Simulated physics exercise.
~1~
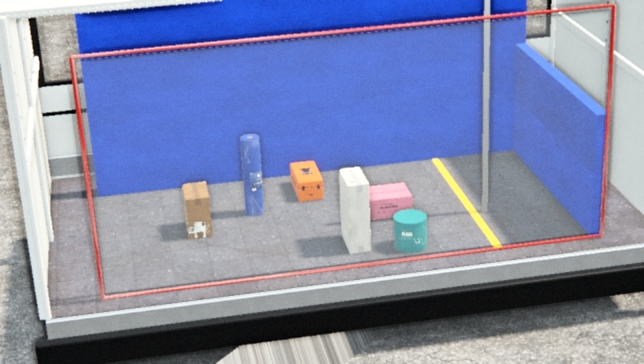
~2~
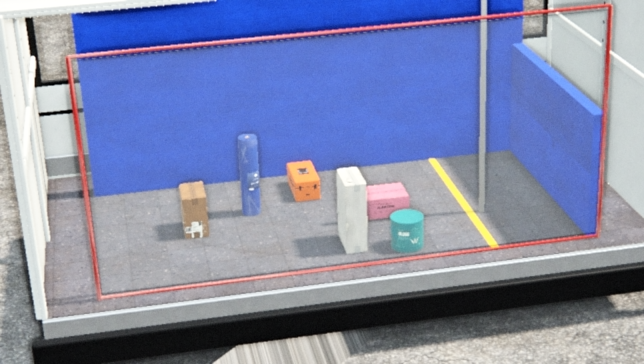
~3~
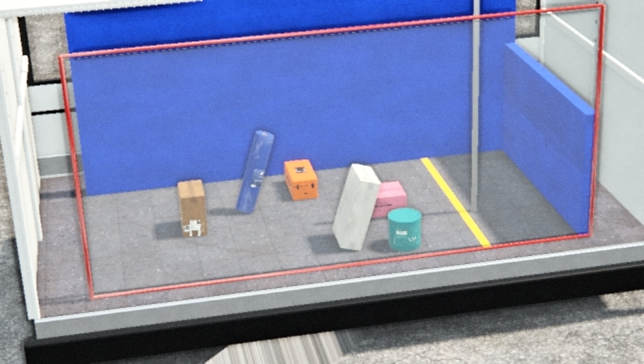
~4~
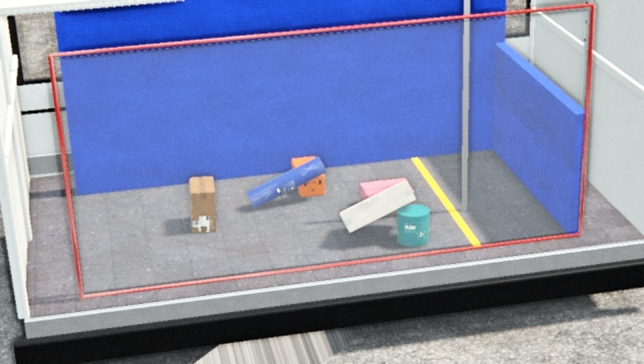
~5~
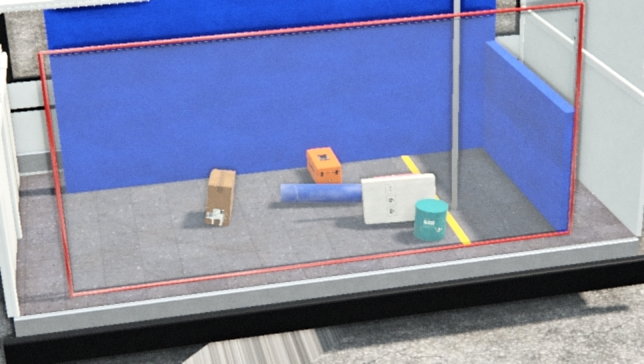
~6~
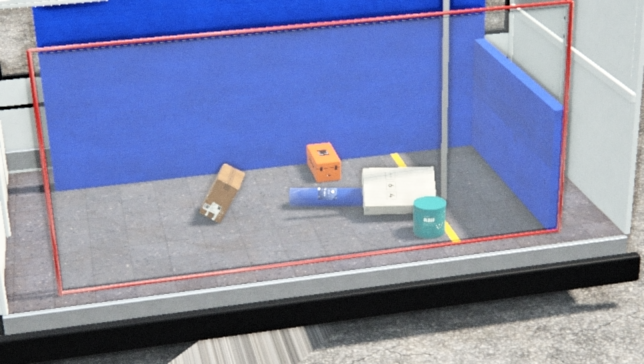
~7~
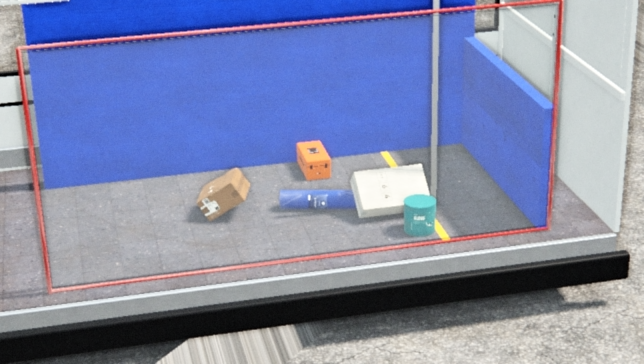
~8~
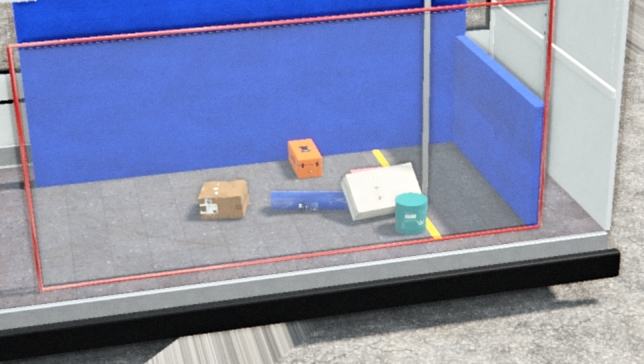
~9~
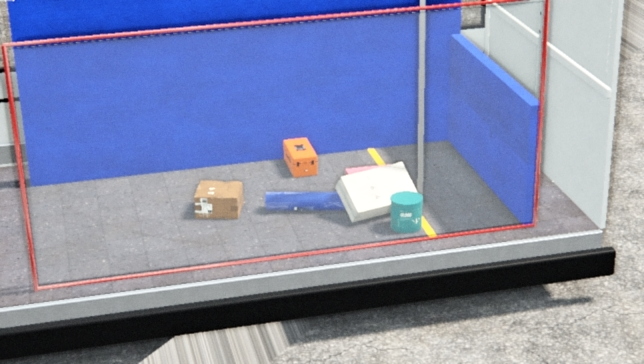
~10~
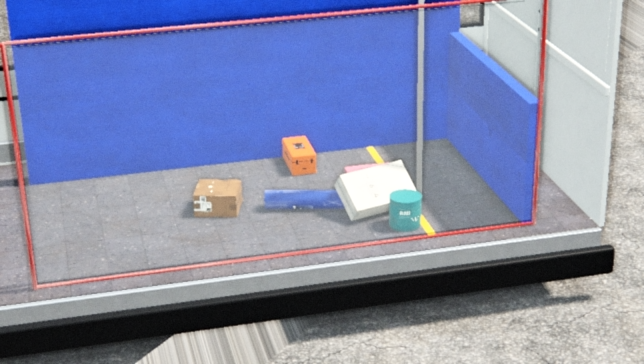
In a blue-walled cargo bay outlined in red, a brown pack, a blue roll, an orange toolbox, a white tall box, a pink carton and a teal bucket stand left of a yellow line. The blue roll and white box lean right, then topple, the box tipping over the pink carton. The goods slide right as the roll settles flat against the white box. The brown pack then tilts and drops onto its side. Everything comes to rest, with the upright teal bucket, toolbox, carton and brown pack all short of the line.
